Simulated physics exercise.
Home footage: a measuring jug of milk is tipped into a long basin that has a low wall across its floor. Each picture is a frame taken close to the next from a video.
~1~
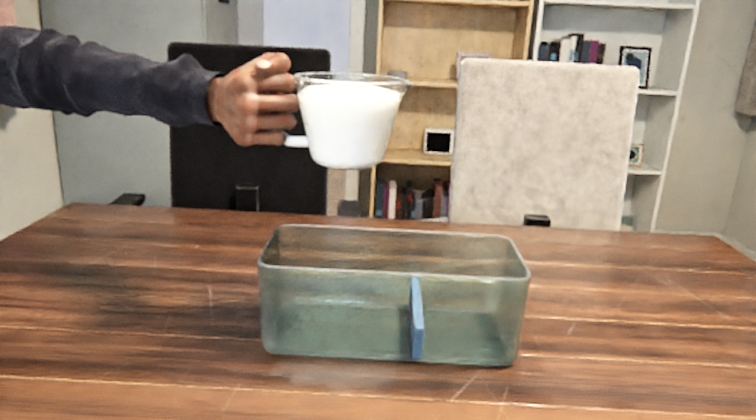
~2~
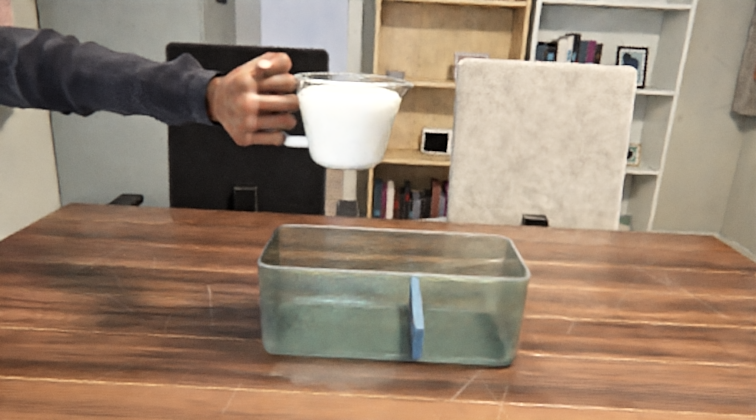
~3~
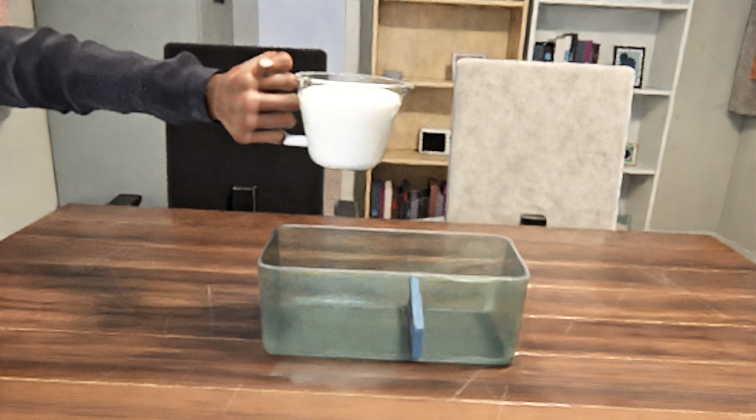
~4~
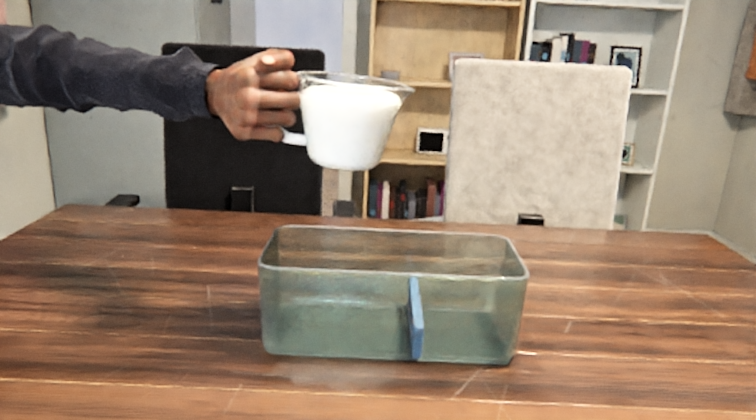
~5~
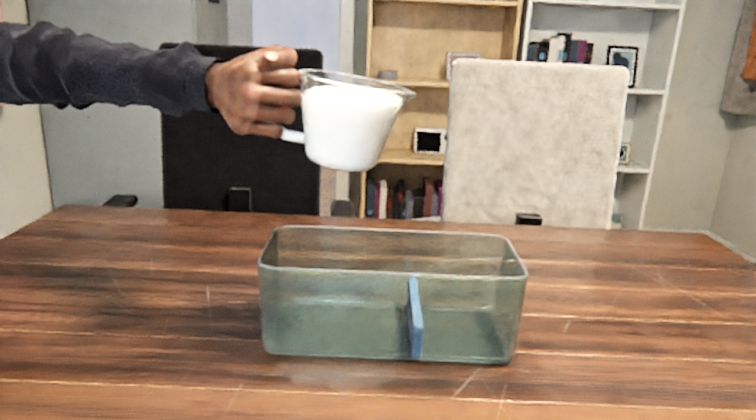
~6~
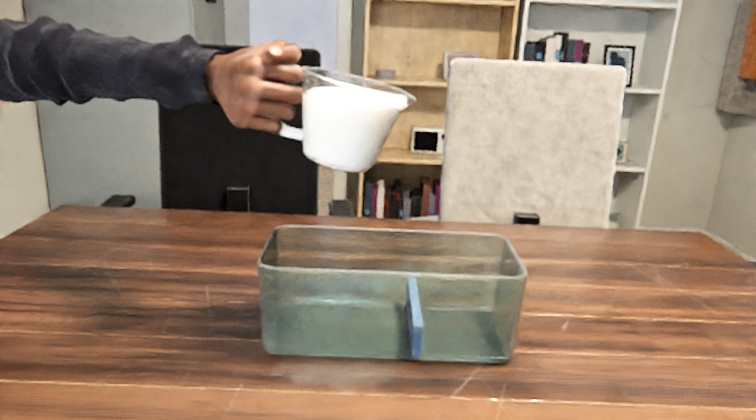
The clip shows a hand holding a glass measuring jug of milk above a long basin with a low wall across its floor. The jug stays nearly still, then the hand tilts it slightly to the right.
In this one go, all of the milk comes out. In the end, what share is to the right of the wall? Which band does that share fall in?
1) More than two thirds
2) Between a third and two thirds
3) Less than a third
1.
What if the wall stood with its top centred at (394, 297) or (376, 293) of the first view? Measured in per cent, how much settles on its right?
With the first placement it is 95 %, with the second 95 %.
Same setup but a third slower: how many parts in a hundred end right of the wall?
Roughly 90 percent.
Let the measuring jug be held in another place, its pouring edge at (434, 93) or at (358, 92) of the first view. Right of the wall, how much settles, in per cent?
Around 80 percent first, around 15 percent second.
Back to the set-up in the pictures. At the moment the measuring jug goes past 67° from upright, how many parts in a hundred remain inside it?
65 per cent, roughly.
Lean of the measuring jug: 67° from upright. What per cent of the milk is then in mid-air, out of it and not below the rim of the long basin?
I'd say some 30 per cent of it.
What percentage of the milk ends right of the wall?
90 %.
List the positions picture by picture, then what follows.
In the first picture, tilt 0°; pouring edge (414, 83); surface from (301, 88) to (400, 93); the long basin's rim runs from (269, 244) to (519, 257); the wall's top is at (417, 302).
In the second picture, tilt 0°; pouring edge (414, 84); surface from (301, 89) to (400, 94).
In the third picture, tilt 2°; pouring edge (415, 86); surface from (302, 89) to (400, 95).
In the fourth picture, tilt 4°; pouring edge (415, 89); surface from (303, 88) to (400, 97).
In the fifth picture, tilt 7°; pouring edge (416, 94); surface from (305, 89) to (402, 98).
In the sixth picture, tilt 11°; pouring edge (417, 98); surface from (306, 90) to (405, 99).
A moment on, the measuring jug is tipped part way and 66 per cent is still to pour, 0 is left of the wall and 6 right of it.
Next, the measuring jug is tipped on its side and 14 per cent is still to pour, 2 is left of the wall and 64 right of it.
Then the measuring jug is tipped on its side and 1 per cent is still to pour, 6 is left of the wall and 90 right of it.
Later the measuring jug is tipped on its side and 0 per cent is still to pour, 7 is left of the wall and 92 right of it.
Finally, 7 per cent lies left of the wall, 92 right of it and 1 outside.
